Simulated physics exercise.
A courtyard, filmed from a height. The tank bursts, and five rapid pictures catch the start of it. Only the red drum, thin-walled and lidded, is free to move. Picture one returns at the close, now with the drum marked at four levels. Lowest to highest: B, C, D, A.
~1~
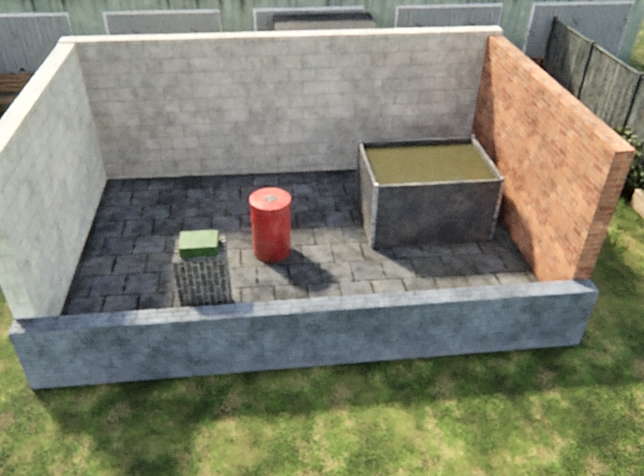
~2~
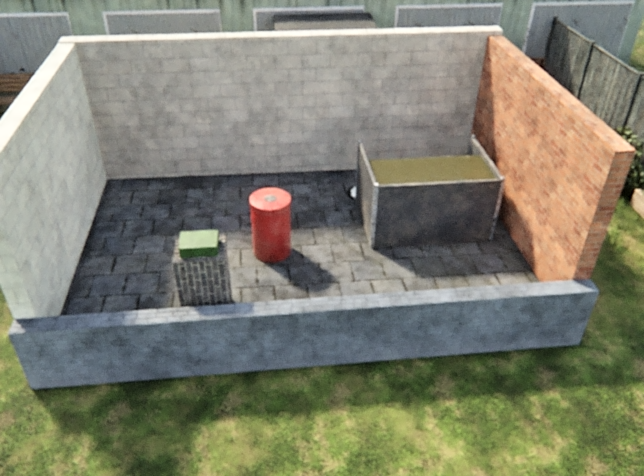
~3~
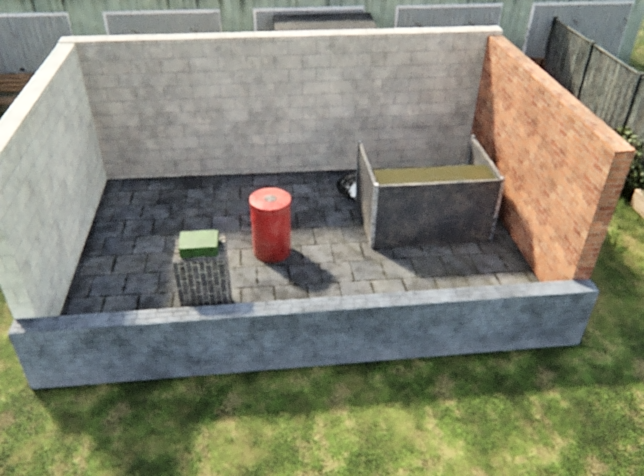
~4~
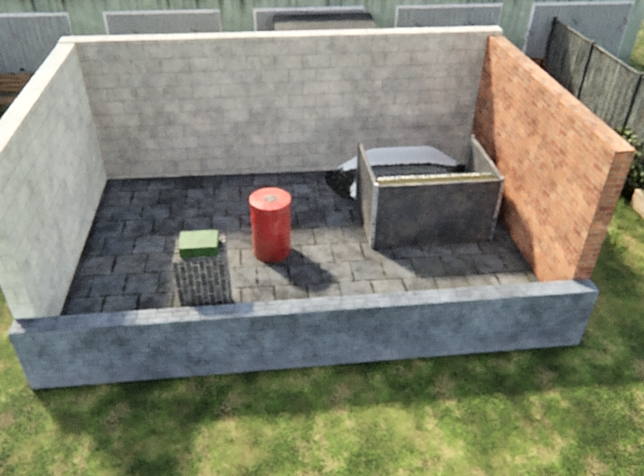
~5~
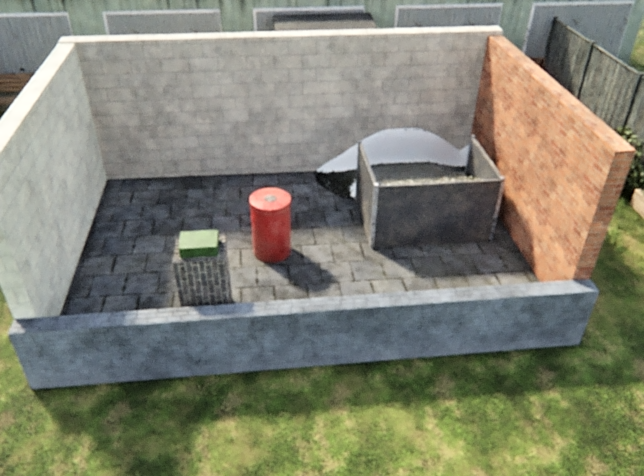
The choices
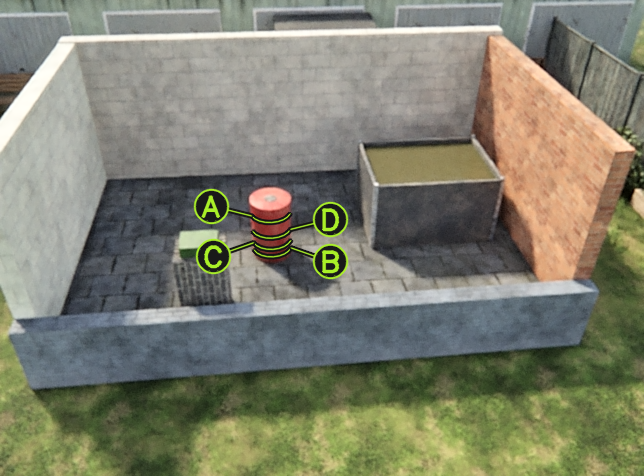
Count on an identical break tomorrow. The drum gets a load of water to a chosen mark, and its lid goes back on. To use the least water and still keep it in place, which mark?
That is level B.
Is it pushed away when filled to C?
No, not at all.
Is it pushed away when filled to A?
No, not at all.
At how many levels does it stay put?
All four.
In lime, A at (271, 222); B at (273, 256); C at (272, 249); D at (272, 238); from the bottom up B, C, D, A.
For level A, it does not move.
For level B, it does not move.
For level C, it does not move.
For level D, it does not move.
